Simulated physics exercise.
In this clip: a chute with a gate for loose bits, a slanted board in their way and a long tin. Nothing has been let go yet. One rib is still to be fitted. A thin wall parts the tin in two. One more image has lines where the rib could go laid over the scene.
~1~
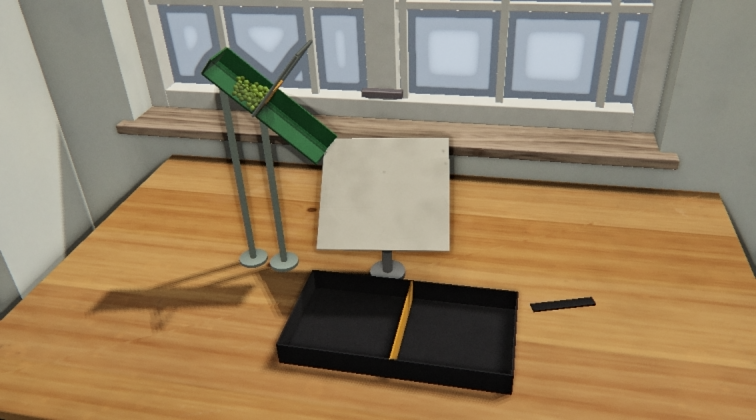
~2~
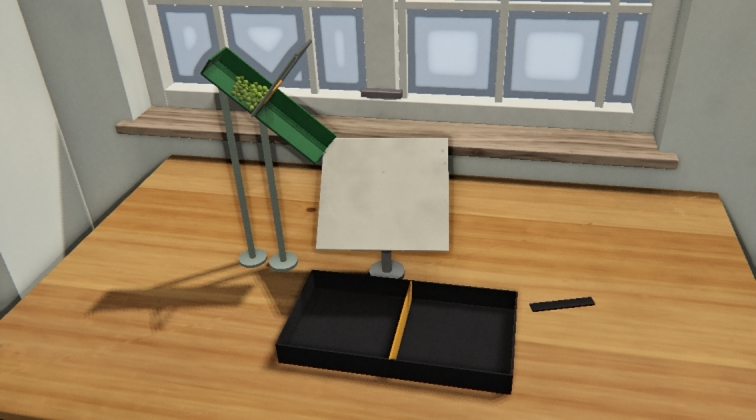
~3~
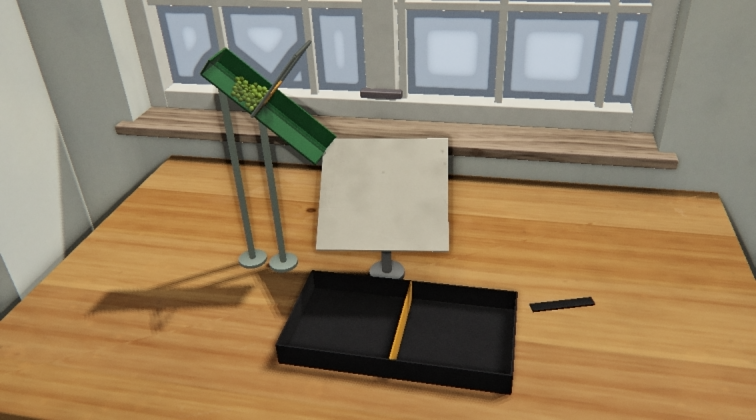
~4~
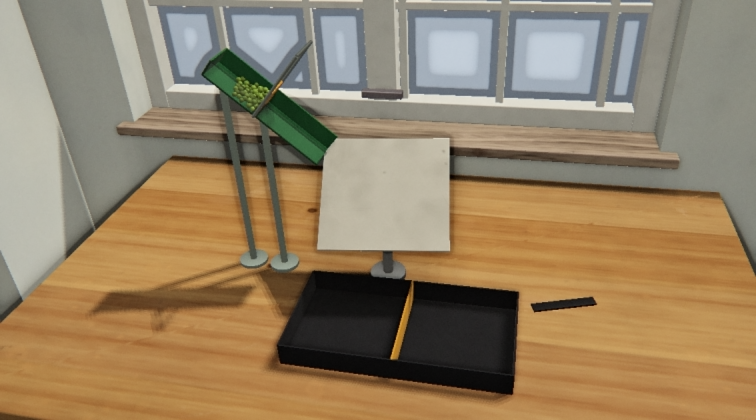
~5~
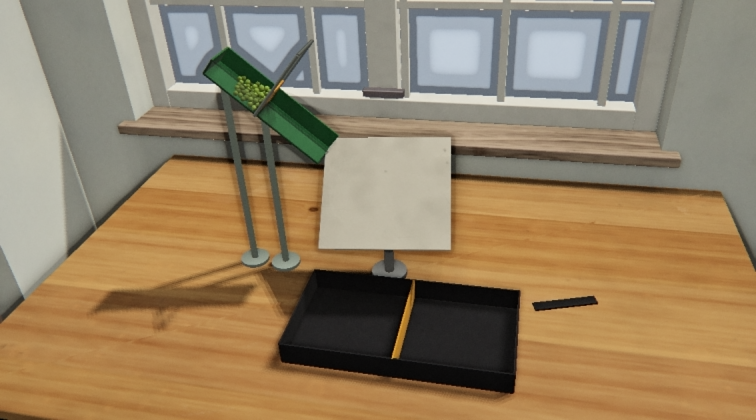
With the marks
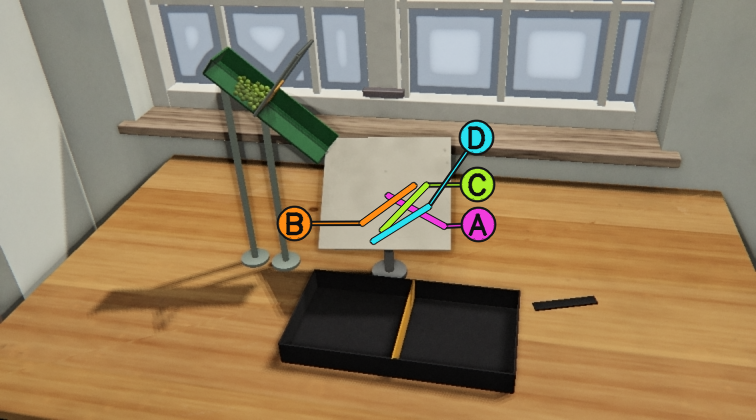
On a wooden table by a window, green pellets resting behind a gate in a sloping green chute, pale board and divided black tray still.
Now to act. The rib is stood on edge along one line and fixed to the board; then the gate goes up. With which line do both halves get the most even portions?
Choose A.
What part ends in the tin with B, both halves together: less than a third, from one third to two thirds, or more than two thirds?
It is more than two thirds.
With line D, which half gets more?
More lands on the left.
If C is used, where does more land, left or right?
More lands on the left.
On the marked copy, line A from (388, 195) to (444, 226); line B from (413, 185) to (362, 223); line C from (426, 185) to (382, 230); line D from (428, 206) to (373, 241).
With A, of what is caught, about a third in the left half, about two thirds in the right.
With B, of what is caught, nearly all in the left half, a stray few in the right.
With C, of what is caught, nearly all in the left half, a stray few in the right.
With D, of what is caught, nearly all in the left half, a stray few in the right.
